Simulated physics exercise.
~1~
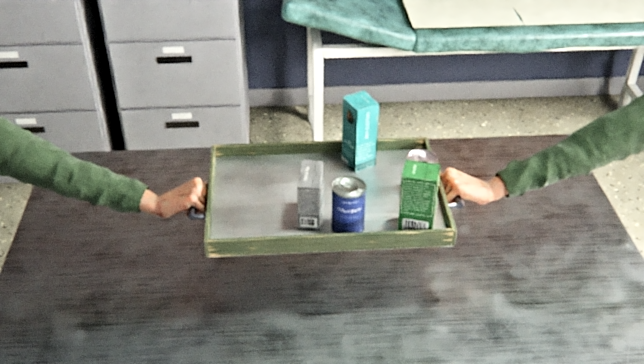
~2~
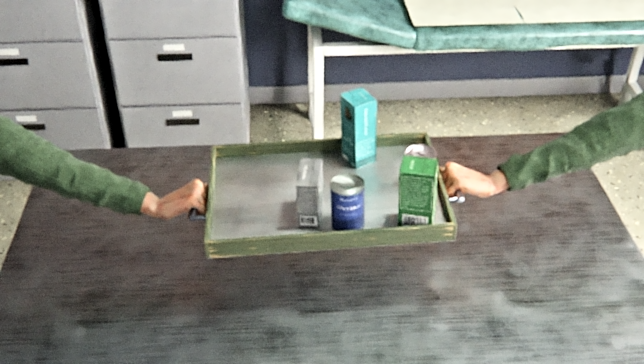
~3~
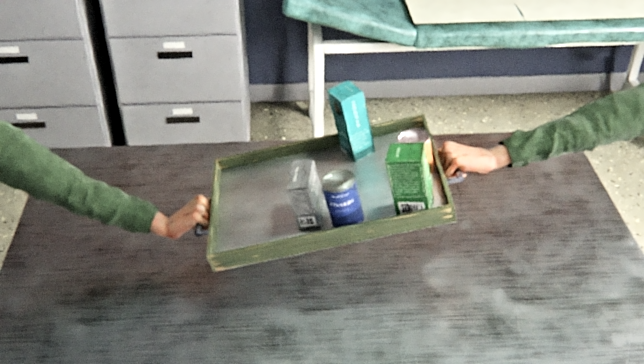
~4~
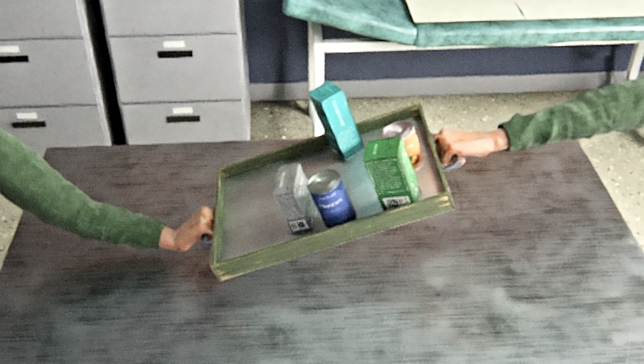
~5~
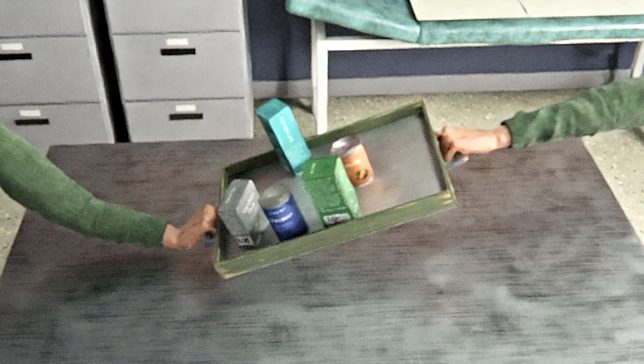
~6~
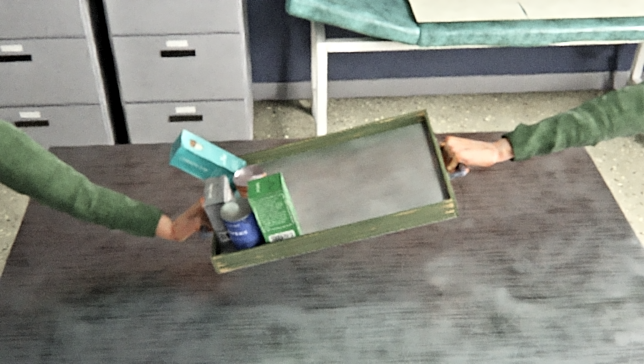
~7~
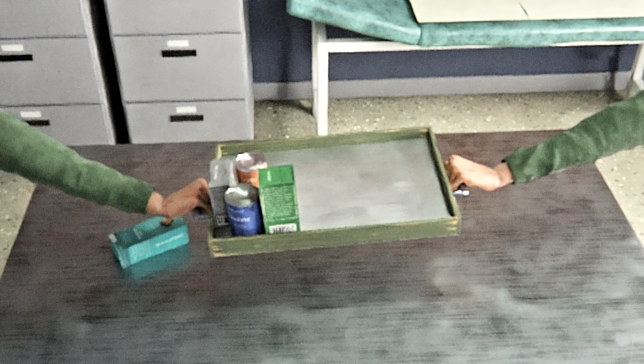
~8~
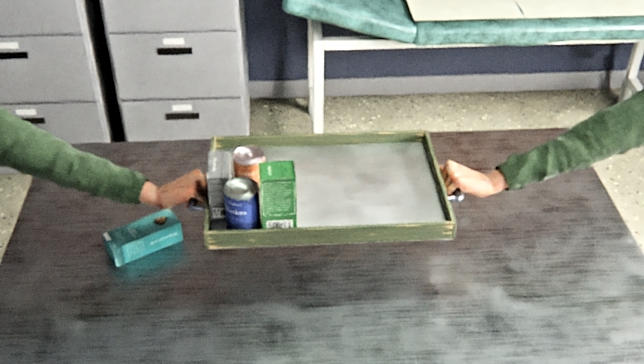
The footage shows two hands tilting a tray down to the left, sending two tins, a grey packet and a green carton sliding to that end while a turquoise carton goes over the rim; the tray is levelled, leaving the turquoise carton on its side on the table.
